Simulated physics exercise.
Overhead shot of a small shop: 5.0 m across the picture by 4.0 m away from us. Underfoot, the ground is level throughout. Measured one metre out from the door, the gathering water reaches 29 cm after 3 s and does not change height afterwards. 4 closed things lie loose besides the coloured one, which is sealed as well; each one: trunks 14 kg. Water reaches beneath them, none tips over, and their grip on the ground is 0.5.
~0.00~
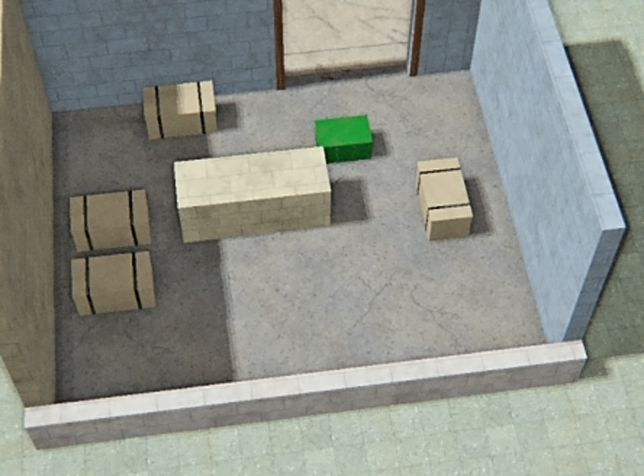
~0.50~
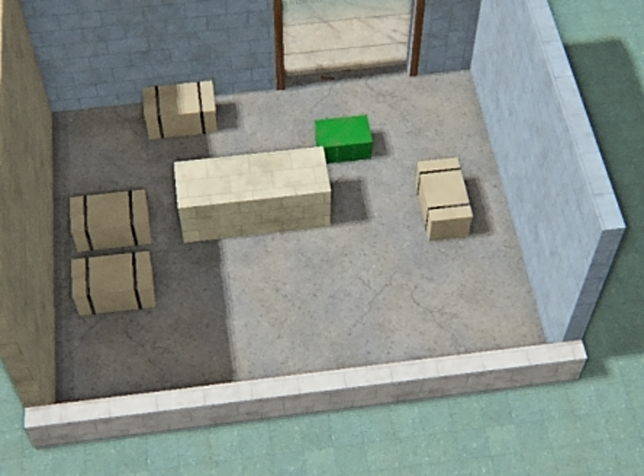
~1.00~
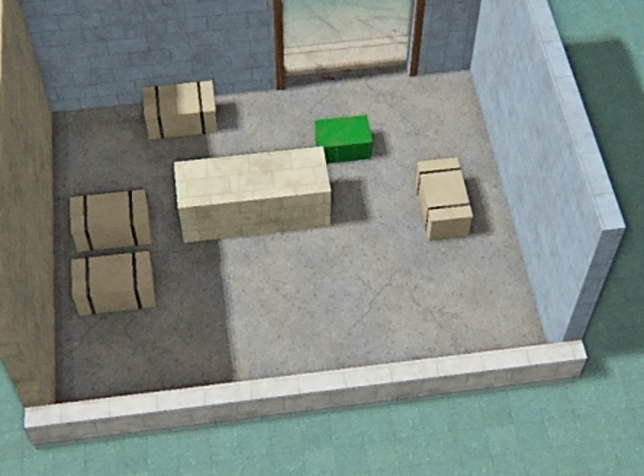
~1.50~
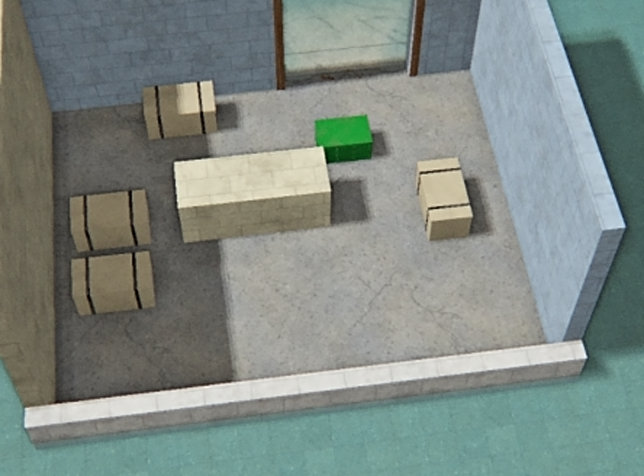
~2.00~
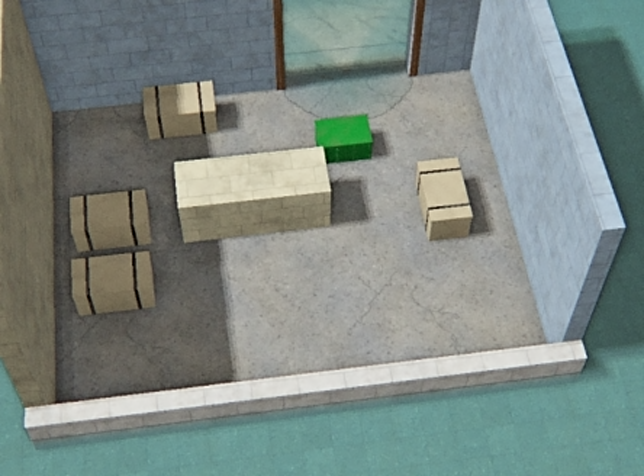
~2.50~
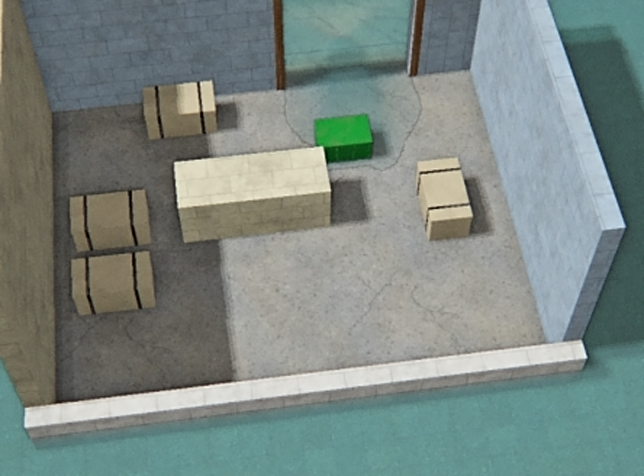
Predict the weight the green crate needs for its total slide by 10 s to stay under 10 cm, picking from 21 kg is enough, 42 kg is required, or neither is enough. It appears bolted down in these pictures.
I foresee failure with both masses.
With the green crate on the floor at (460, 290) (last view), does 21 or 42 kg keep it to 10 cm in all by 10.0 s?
So neither weight works.
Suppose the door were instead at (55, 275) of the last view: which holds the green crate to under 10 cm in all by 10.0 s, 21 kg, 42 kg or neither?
If so, then both options fall short.
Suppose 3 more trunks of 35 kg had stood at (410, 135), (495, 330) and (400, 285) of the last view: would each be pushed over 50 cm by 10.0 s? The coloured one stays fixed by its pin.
Above the mark, above the mark, above the mark.
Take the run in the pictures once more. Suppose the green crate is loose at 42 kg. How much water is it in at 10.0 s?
Around 9 cm.
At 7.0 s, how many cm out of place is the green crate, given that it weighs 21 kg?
Close to 250 centimetres.
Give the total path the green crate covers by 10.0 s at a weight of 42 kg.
I'd put it near 140 cm in all.
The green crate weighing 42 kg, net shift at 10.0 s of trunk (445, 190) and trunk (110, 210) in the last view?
The first is 300 cm from its start, the second 80 cm.
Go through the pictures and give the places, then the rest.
In the first frame, the green crate at (344, 131), on the bottom; water covers 0.0 m2; 0 of 5 have shifted.
In the second frame, the green crate at (344, 131) rests on the ground; water covers 0.0 m2; 0 of 5 have shifted.
In the third frame, the green crate at (344, 131) rests on the ground; water covers 0.0 m2; 0 of 5 have shifted.
In the fourth frame, the green crate at (344, 131), on the bottom; 0.0 m2 under water; 0 of 5 have shifted.
In the fifth frame, the green crate at (344, 131), on the bottom; 0.7 m2 under water; 0 of 5 have shifted.
In the sixth frame, the green crate at (344, 131) rests on the ground; 1.4 m2 under water; 0 of 5 have shifted.
After 3.5 s the green crate would be 63 cm from its start with 21 kg and 27 cm from its start with 42 kg; 8 cm of water round it then.
After 4.5 s the green crate would be 167 cm from its start with 21 kg and 59 cm from its start with 42 kg; 9 cm of water round it then.
After 7.0 s the green crate would be 264 cm from its start with 21 kg and 109 cm from its start with 42 kg; 8 cm of water round it then.
After 10.0 s the green crate would be 353 cm from its start with 21 kg and 138 cm from its start with 42 kg; 9 cm of water round it then.
